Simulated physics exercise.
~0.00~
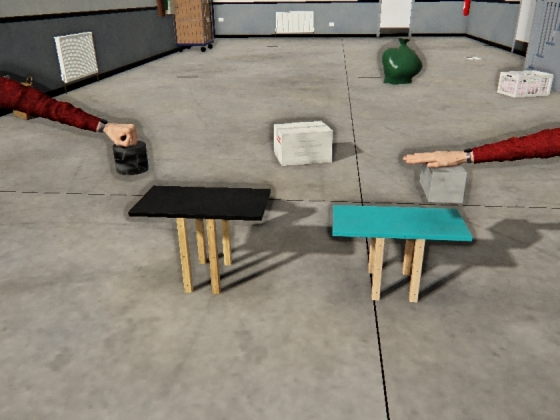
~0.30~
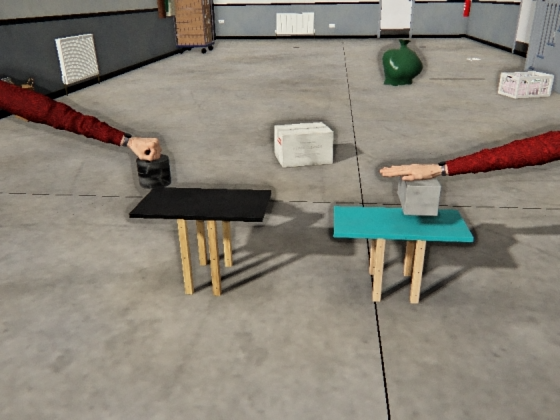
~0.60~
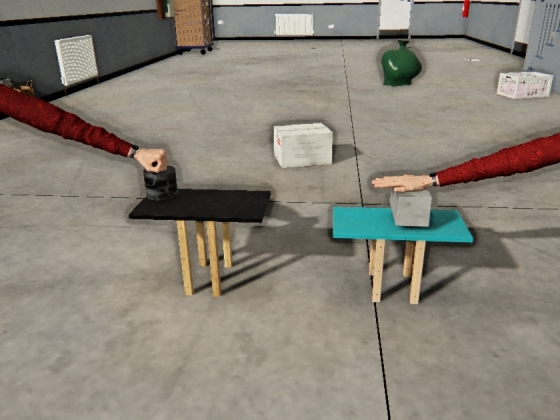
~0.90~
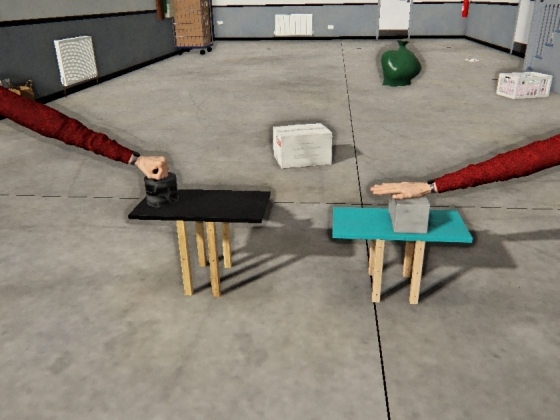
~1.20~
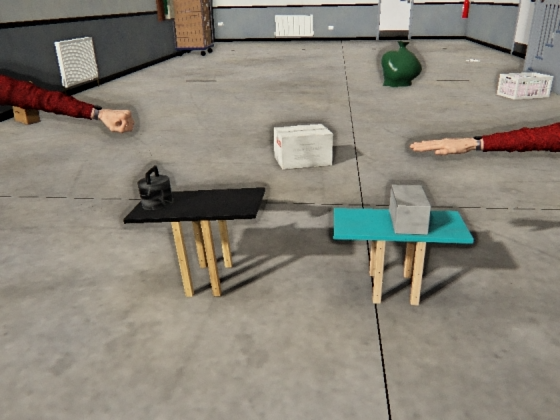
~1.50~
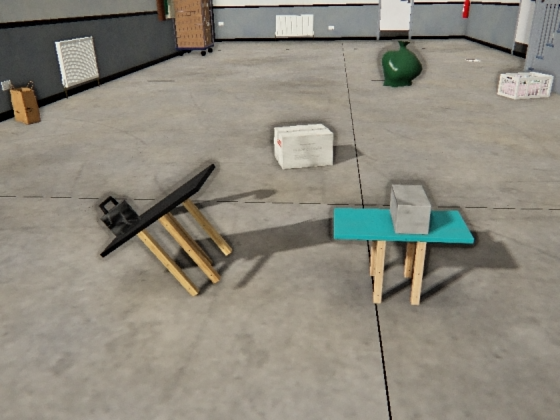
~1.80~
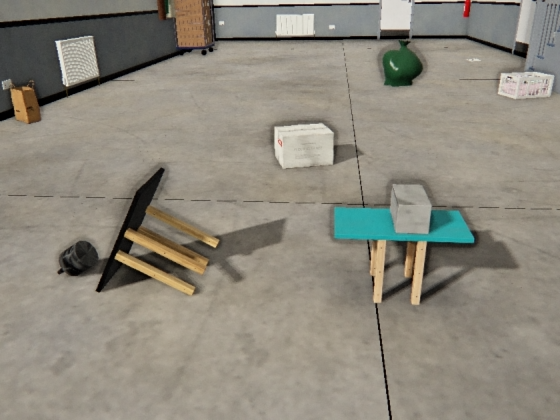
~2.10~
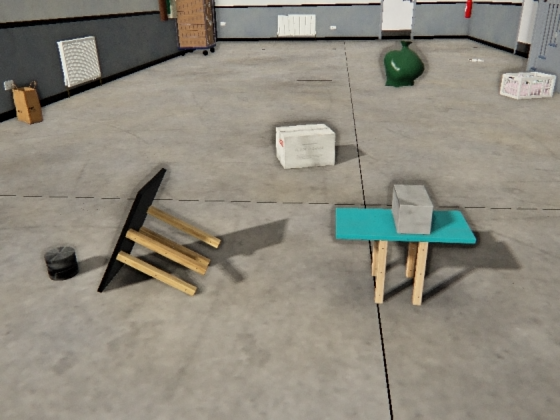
Two red-sleeved arms lowered a dark, rounded object onto the left end of a small black table and a gray block onto a turquoise one, then let go; the black table tipped over leftward, dropping its object, while the turquoise table stayed standing.
